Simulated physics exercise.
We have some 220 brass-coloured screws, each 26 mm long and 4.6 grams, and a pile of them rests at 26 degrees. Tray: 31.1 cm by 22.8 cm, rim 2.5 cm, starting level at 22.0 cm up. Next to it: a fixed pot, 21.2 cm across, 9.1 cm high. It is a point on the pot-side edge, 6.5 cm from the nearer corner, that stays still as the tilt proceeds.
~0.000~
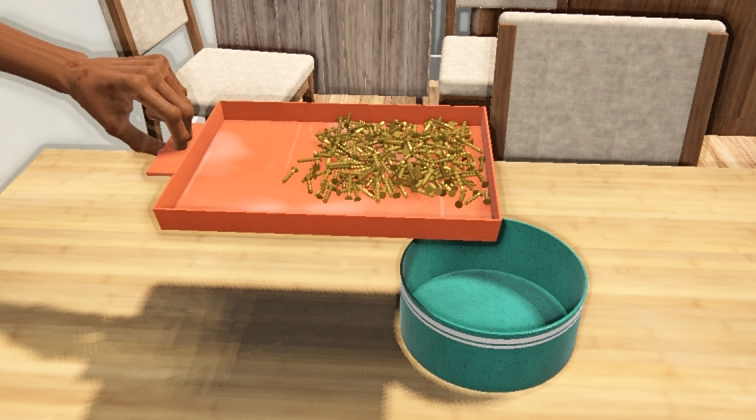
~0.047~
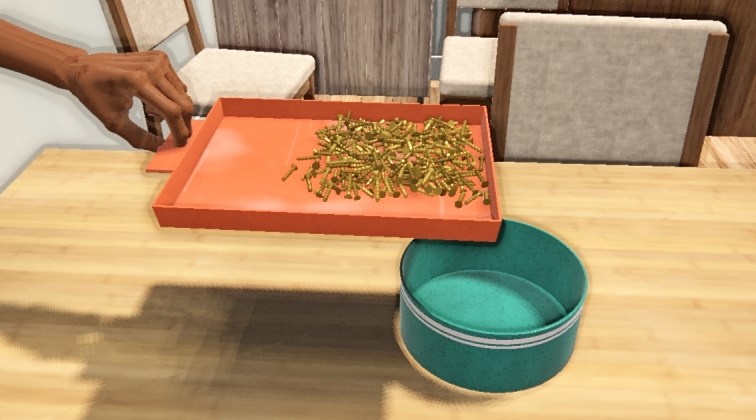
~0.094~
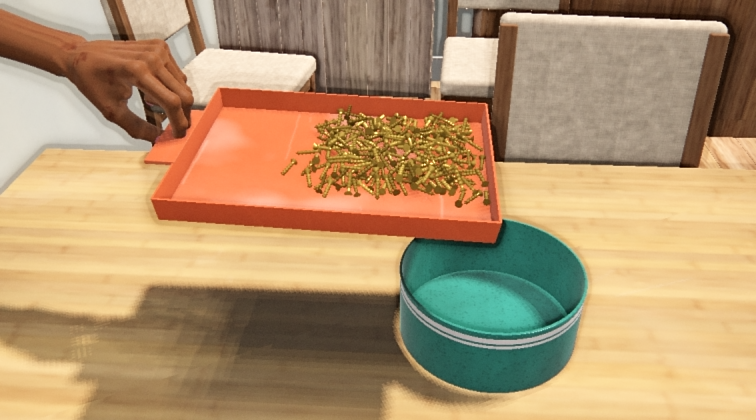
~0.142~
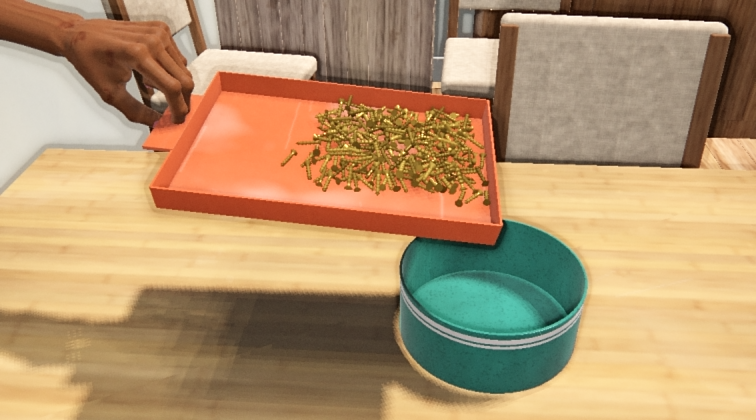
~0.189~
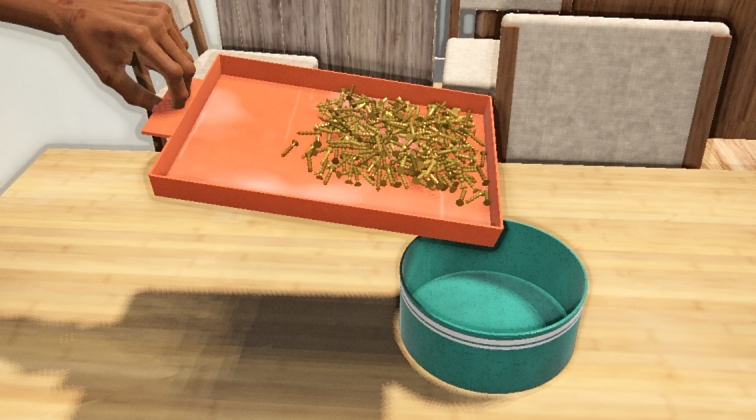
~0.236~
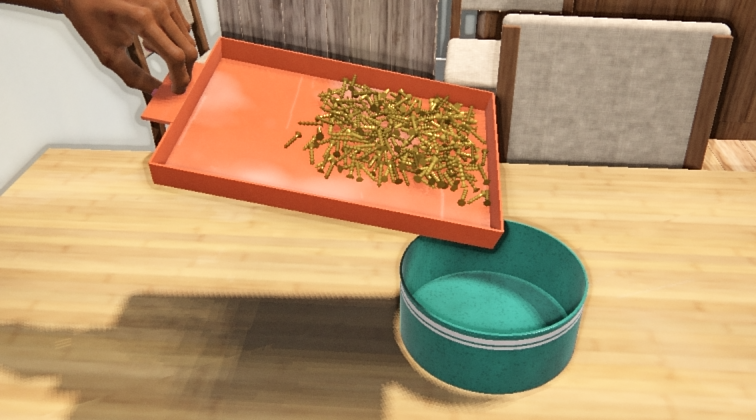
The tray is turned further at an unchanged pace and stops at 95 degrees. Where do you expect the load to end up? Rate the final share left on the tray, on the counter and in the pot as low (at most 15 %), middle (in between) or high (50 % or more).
Left on the tray - low; counter - high; pot - middle.
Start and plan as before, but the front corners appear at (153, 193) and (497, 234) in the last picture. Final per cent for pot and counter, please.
Split: Pot = 10, counter = 90.
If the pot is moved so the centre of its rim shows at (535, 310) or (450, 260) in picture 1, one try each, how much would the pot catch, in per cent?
95 and 0 %.
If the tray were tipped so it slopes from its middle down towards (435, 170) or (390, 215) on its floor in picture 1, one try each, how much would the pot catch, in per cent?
I'd put it at about 90 per cent for the first tilt and about 10 per cent for the second.
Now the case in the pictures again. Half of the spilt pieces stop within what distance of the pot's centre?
16 cm.
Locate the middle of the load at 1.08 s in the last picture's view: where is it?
Load centre: About (503, 207) px.
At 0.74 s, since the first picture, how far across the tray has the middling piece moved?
Around 8 centimetres.
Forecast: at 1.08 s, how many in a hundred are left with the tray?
85%, roughly.
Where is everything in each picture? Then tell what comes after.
In the first frame, tray tilt 0 degrees, front corners at (157, 207) and (498, 218); middle of the pieces at (398, 160); pot at (493, 269).
In the second frame, tray tilt 1 degrees, front corners at (156, 204) and (498, 219); middle of the pieces at (398, 159).
In the third frame, tray tilt 3 degrees, front corners at (155, 197) and (498, 221); middle of the pieces at (398, 156).
In the fourth frame, tray tilt 6 degrees, front corners at (154, 185) and (498, 223), lowest corner right front; middle of the pieces at (399, 150).
In the fifth frame, tray tilt 10 degrees, front corners at (153, 173) and (499, 226), lowest corner right front; middle of the pieces at (400, 145).
In the sixth frame, tray tilt 13 degrees, front corners at (153, 162) and (500, 229), lowest corner right front; middle of the pieces at (401, 139); pot at (492, 270). Its pace works out near 75 degrees a second.
After 0.74 s, tilt 52 degrees; the tray holds 100 %, the pot 0 %.
After 1.08 s, tilt 78 degrees; the tray holds 85 %, the pot 5 %.
After 1.51 s, tilt 95 degrees; the tray holds 5 %, the pot 25 %.
In the end, at 2.3 s, tray 0 %, counter 75 %, pot 25 %.
